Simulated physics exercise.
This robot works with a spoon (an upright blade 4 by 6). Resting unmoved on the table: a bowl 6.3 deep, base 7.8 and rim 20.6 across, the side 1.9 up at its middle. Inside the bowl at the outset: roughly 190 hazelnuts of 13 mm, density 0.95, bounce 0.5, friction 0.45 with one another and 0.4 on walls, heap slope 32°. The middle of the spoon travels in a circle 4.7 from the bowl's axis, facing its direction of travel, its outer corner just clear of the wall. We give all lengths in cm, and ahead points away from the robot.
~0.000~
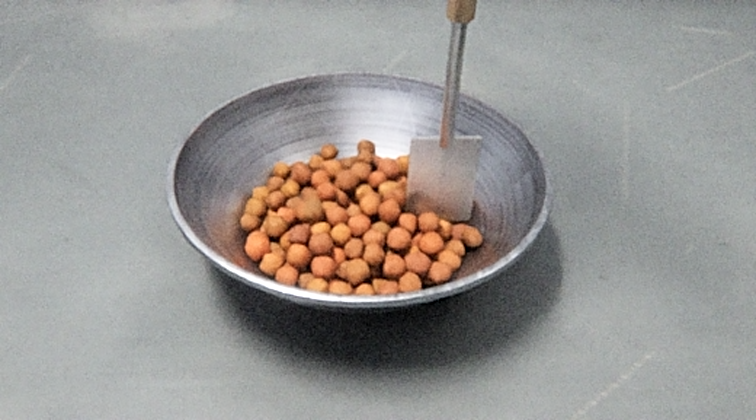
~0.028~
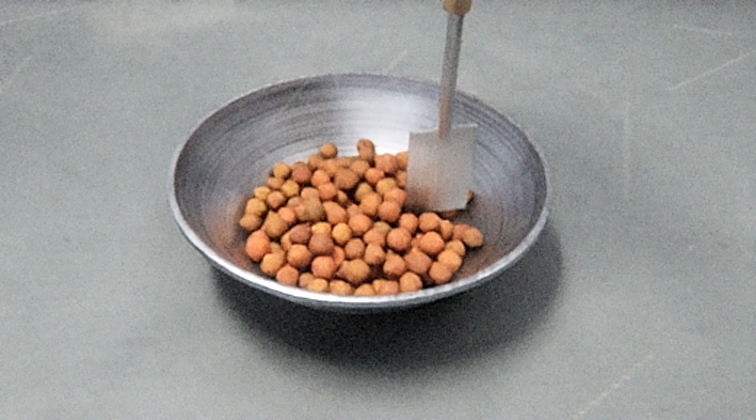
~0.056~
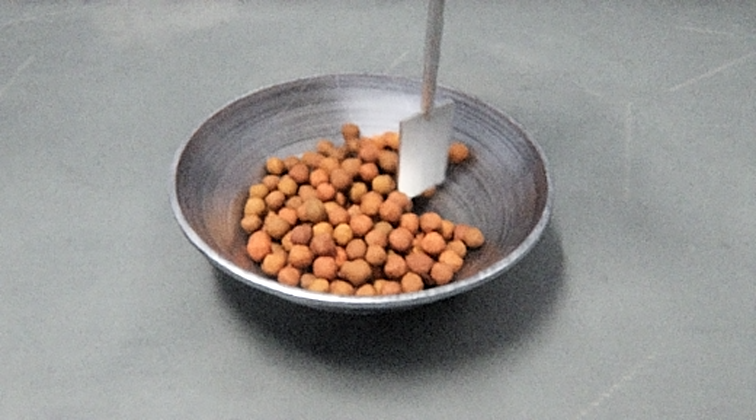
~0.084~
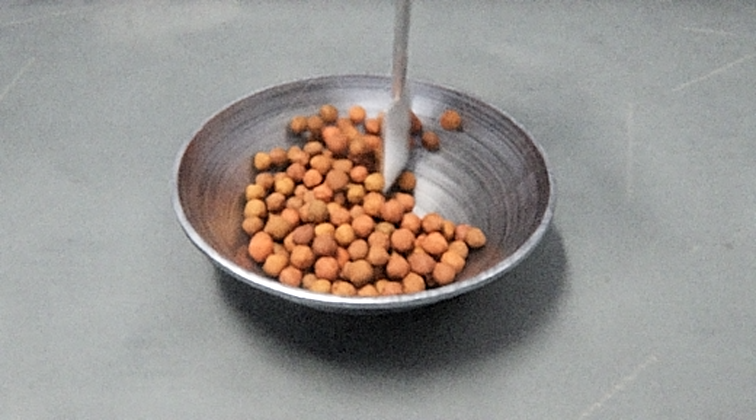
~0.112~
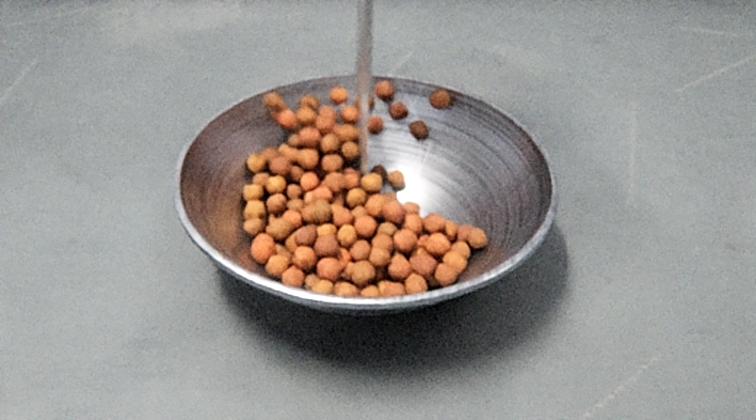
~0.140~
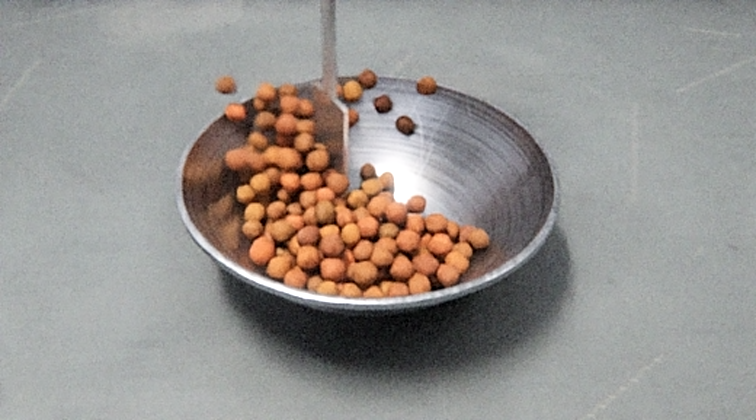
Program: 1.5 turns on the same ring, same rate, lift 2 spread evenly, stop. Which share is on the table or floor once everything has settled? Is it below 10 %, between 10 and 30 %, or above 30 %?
Between 10 and 30 %.
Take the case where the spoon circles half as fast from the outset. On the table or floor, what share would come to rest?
0 per cent.
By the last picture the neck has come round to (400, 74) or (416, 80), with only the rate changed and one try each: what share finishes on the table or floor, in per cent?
Near 0 per cent for the first, near 0 per cent for the second.
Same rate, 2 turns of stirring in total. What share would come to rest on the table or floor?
That would give some 20 percent.
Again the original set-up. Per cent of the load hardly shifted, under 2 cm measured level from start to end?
Around 25 in a hundred.
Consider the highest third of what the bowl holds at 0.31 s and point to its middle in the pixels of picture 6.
Near (402, 257).
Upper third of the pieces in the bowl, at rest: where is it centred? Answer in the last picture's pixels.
I'd put it at about (355, 211).
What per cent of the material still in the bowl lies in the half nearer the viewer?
Near 50 per cent of what stays in the bowl.
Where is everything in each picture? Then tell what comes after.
The first frame shows spoon neck at (449, 114), 0° round; upper third of the load around (362, 211), from x 250 to 470, top at y 150; 193 in the bowl.
The second frame shows spoon neck at (446, 105), 10° round; upper third of the load around (364, 209), from x 250 to 470, top at y 145.
The third frame shows spoon neck at (429, 87), 35° round; upper third of the load around (363, 193), from x 250 to 475, top at y 130.
The fourth frame shows spoon neck at (400, 74), 62° round; upper third of the load around (343, 178), from x 255 to 475, top at y 115.
The fifth frame shows spoon neck at (365, 69), 89° round; upper third of the load around (331, 164), from x 255 to 475, top at y 90.
The sixth frame shows spoon neck at (330, 72), 117° round; upper third of the load around (307, 160), from x 225 to 480, top at y 80; 193 in the bowl.
After 0.31 s, 278° round, highest piece 10 above the table; 172 in the bowl, 4 on the table or floor, 17 in flight or on the tool.
After 0.47 s, 80° round, highest piece 8 above the table; 160 in the bowl, 25 on the table or floor, 8 in flight or on the tool.
After 0.76 s, 180° round, highest piece 5 above the table; 160 in the bowl, 33 on the table or floor.
After 1.46 s, 180° round, highest piece 5 above the table; 160 in the bowl, 33 on the table or floor.
At rest, 160 in the bowl, 33 on the table or floor. That is 17 % on the table or floor.
